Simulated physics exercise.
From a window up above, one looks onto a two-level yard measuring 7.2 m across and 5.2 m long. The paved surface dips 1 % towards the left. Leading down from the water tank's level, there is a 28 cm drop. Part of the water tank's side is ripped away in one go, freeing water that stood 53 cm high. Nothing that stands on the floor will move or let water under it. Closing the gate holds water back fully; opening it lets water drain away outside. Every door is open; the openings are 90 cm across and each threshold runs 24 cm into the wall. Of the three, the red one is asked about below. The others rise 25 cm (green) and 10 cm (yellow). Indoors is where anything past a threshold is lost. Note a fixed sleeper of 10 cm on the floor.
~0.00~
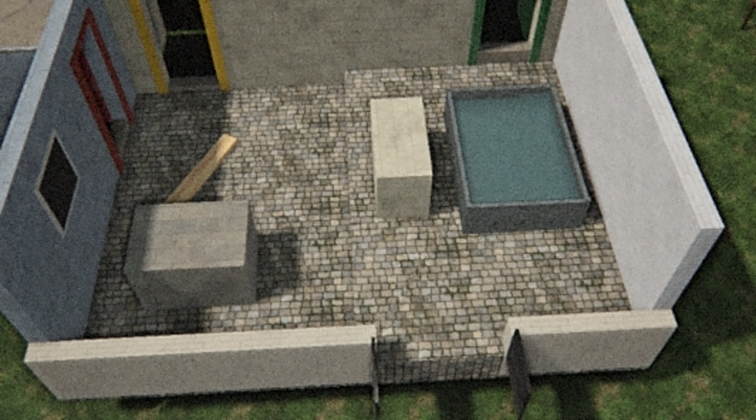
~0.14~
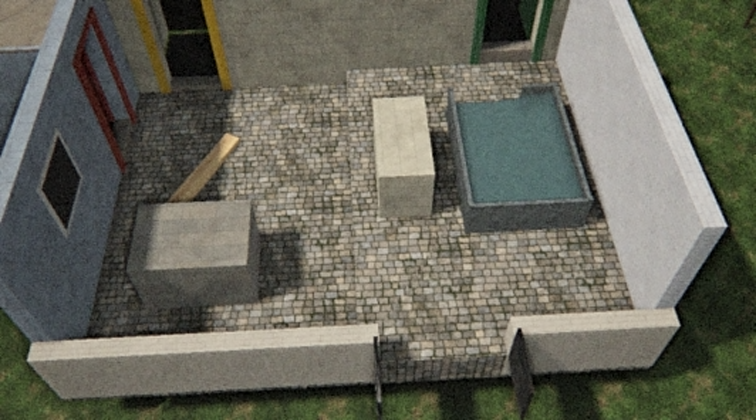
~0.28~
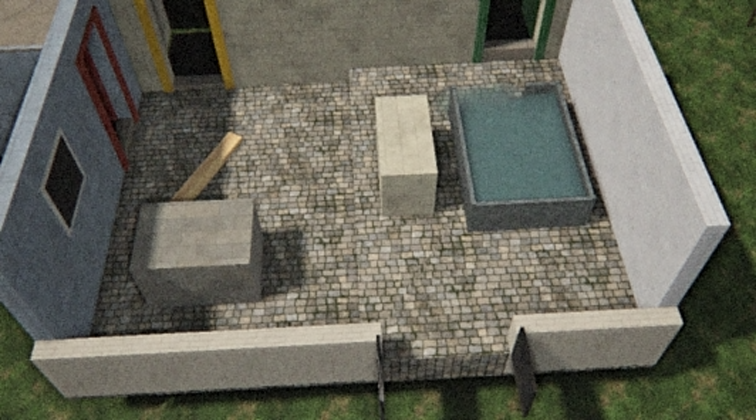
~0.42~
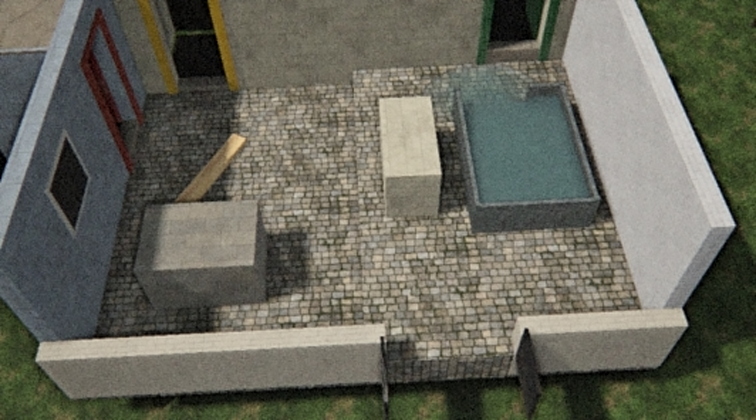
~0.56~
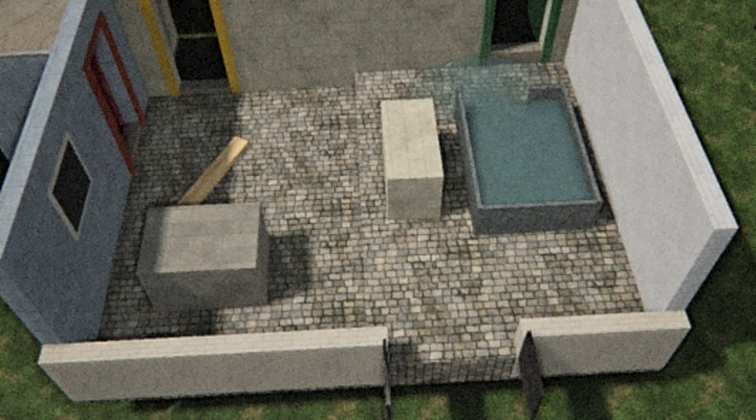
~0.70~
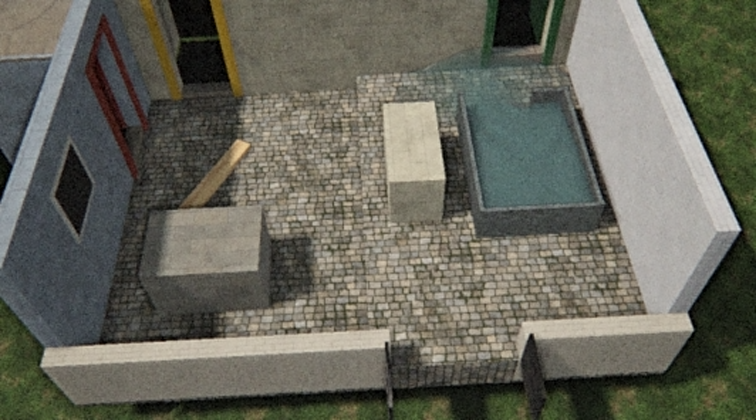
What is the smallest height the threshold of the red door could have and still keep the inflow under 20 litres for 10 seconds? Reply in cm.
12 cm.
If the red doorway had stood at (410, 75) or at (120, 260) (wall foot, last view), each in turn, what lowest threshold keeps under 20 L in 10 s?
You'd want about 17 cm there first, then about 8.0 cm.
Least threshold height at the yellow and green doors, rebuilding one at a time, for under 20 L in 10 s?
You'd want about 7.0 centimetres at yellow and about 26 centimetres at green.
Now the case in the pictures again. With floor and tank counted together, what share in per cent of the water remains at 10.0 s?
Something near 98 out of a hundred parts.
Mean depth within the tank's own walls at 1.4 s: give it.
The average depth is some 36 cm.
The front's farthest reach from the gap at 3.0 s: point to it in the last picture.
Lab note: Front tip approx. at (151, 105).
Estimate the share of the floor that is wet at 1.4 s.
Close to 10 per cent is wet.
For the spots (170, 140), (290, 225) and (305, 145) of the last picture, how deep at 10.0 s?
Going through the spots in order gives 8, 5 and 3 centimetres.
After 1.4 s water covers 10 % of the floor, deepest (36 cm) near (474, 74); it has not reached the red door.
After 3.0 s water covers 40 % of the floor, deepest (26 cm) near (474, 74); 13 cm at the red door, 0 litres in over its 15 cm threshold.
After 10.0 s water covers 85 % of the floor, deepest (12 cm) near (93, 378); 9 cm at the red door, 4 litres in over its 15 cm threshold.
At the red door as built, the water arrived by 2.8 s and peaked near 17 cm at 3.6 s.
With a threshold of 10 cm, 39 litres would have come in within the 10 s; with 13.5 cm, 9 litres. So under 20 litres takes about 12 cm.
